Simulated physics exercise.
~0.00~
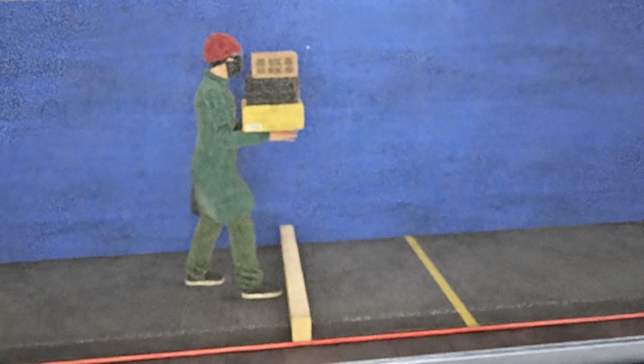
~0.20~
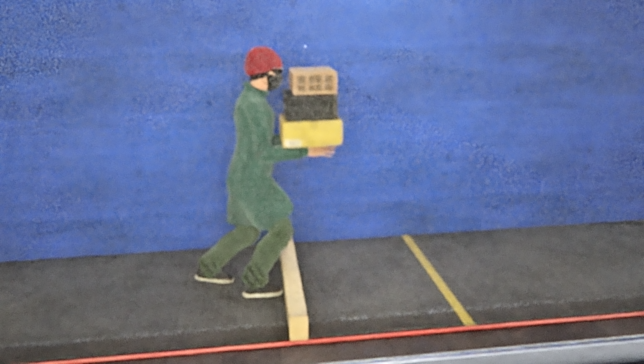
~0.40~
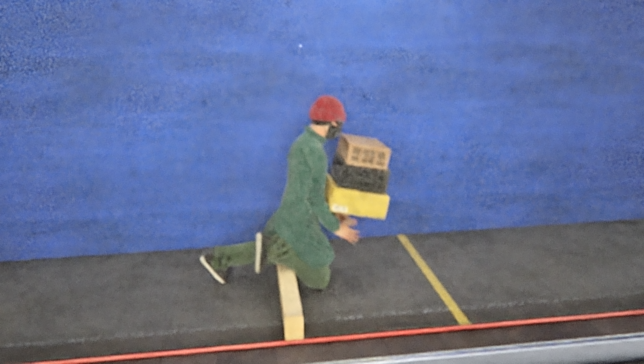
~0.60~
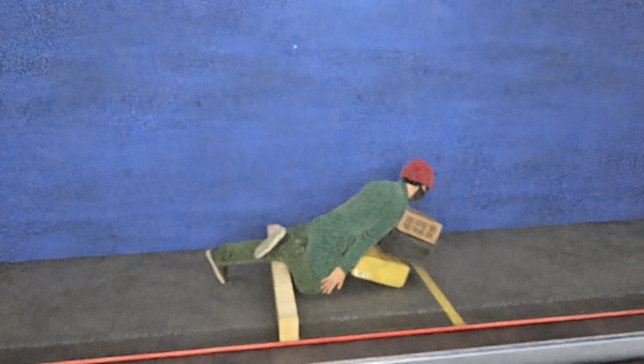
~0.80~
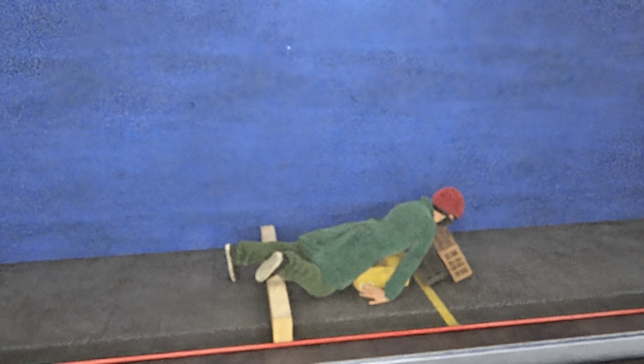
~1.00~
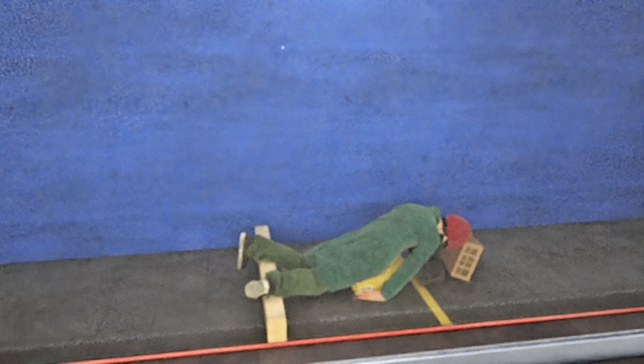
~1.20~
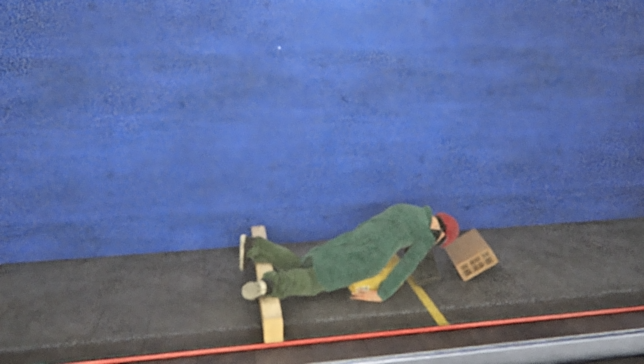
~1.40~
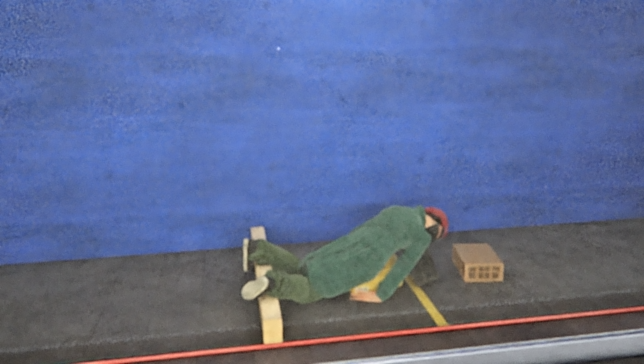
On a dark floor, a person carrying stacked boxes trips, falls flat, and one tumbles ahead.
